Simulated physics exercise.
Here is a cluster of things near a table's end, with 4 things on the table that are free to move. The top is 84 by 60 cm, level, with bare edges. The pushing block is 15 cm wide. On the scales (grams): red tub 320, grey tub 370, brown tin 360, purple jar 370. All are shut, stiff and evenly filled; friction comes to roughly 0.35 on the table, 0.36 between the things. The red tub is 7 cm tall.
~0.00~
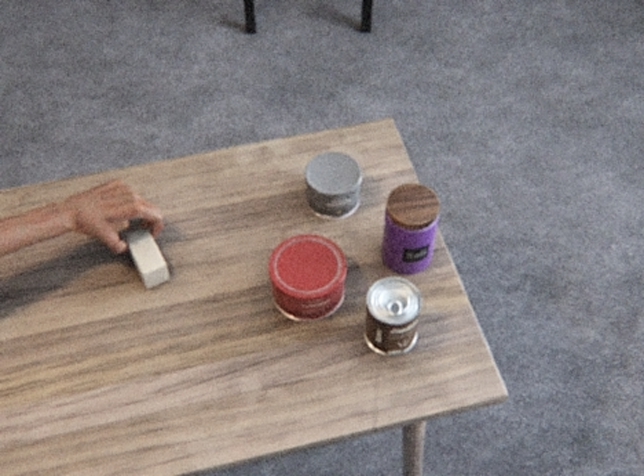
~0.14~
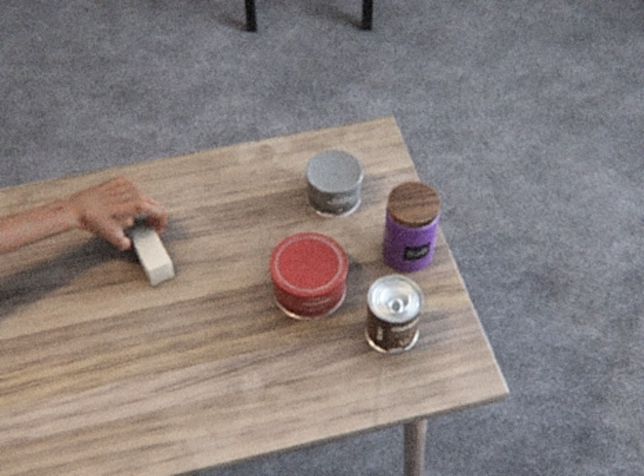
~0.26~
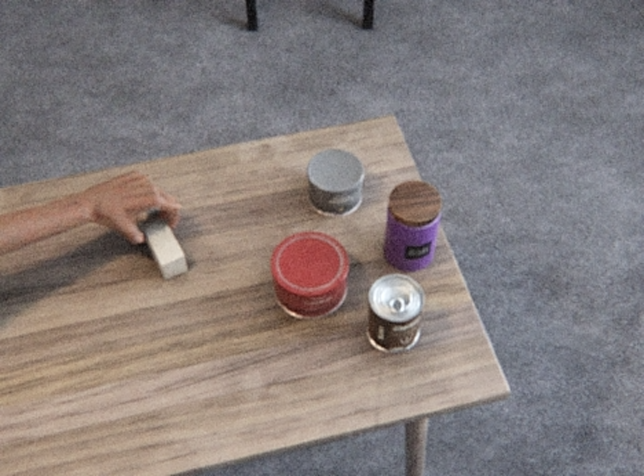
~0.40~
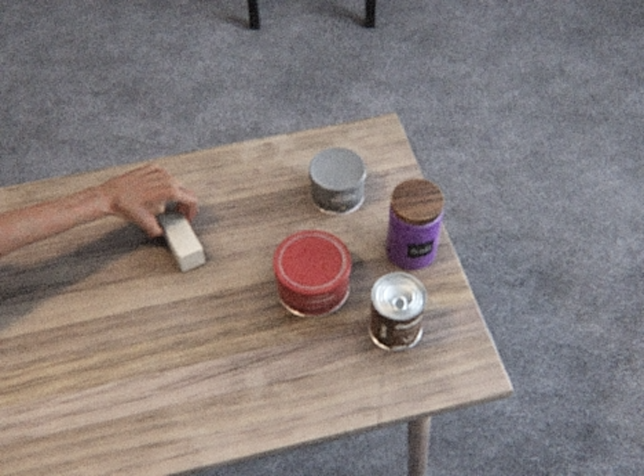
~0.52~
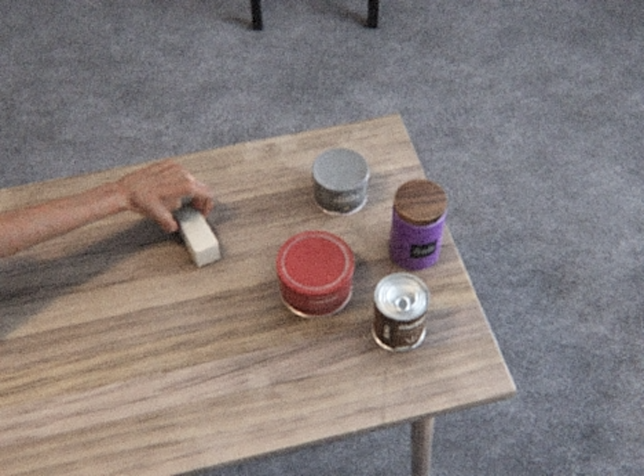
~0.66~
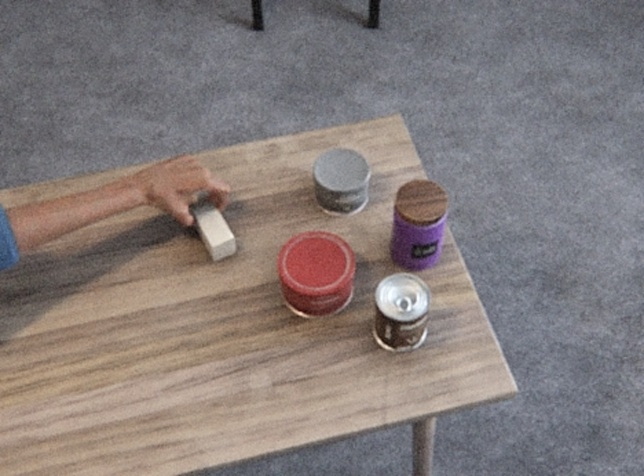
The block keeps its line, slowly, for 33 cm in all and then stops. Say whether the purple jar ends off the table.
The purple jar stays on the table.
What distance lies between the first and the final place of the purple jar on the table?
Some 0 cm.
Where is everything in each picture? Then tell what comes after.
The first frame shows block slid 0 cm; purple jar (410, 230); red tub (308, 278).
The second frame shows block slid 1 cm; brown tin (393, 315); red tub (309, 276).
The third frame shows block slid 3 cm; grey tub (335, 183); brown tin (395, 314).
The fourth frame shows block slid 5 cm; red tub (312, 274); grey tub (337, 182).
The fifth frame shows block slid 8 cm; brown tin (400, 313); red tub (315, 275).
The sixth frame shows block slid 10 cm; purple jar (418, 226); grey tub (341, 183).
By 1.06 s, block slid 18 cm.
By 1.56 s, block slid 27 cm.
By 1.76 s, block slid 31 cm; grey tub 4 cm from its spot.
When it is over (2.3 s), not toppled but over 4 cm from the start, grey tub; the other 3 within 4 cm of the start. End places, in pixels of the last picture, purple jar near (418, 226).
